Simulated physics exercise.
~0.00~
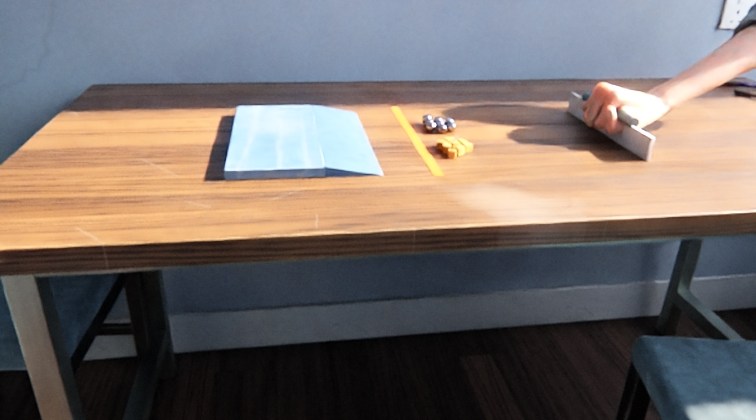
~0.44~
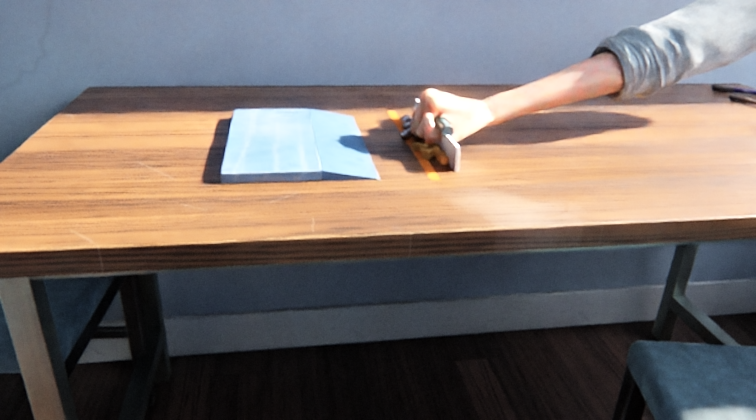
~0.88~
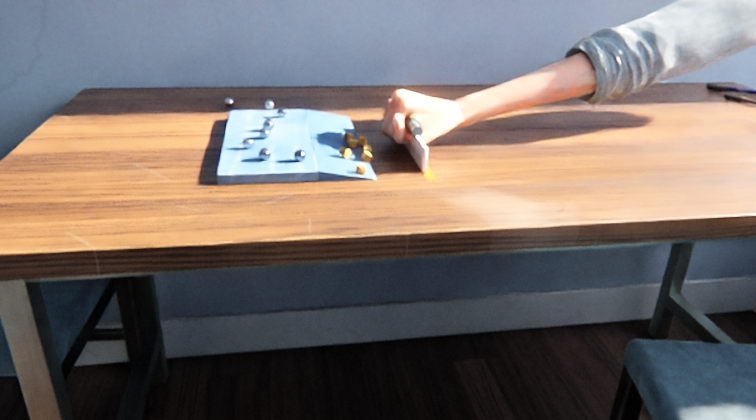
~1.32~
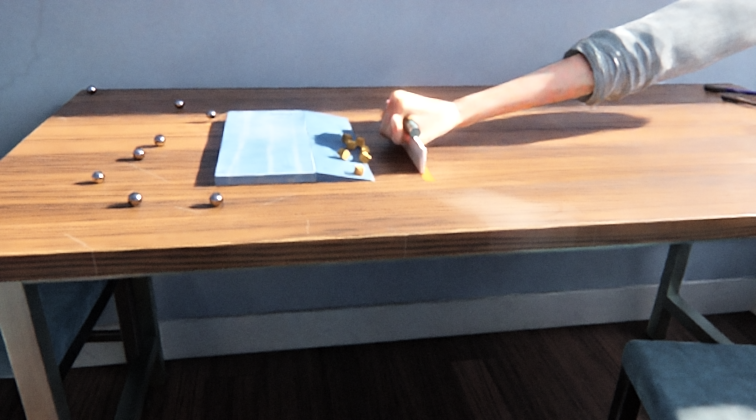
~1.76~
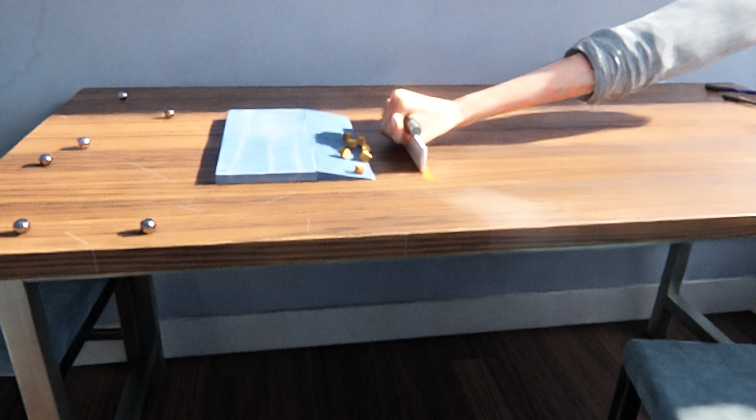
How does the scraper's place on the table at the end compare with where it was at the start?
It starts well over to the right of the orange tape, with both groups of small things to its left. By the end it is farther left, held still at the tape just short of the blue wedge.
Wooden table, hand sweeping scraper left to orange tape, silver balls rolling over blue wedge, orange pieces stopping around its foot.
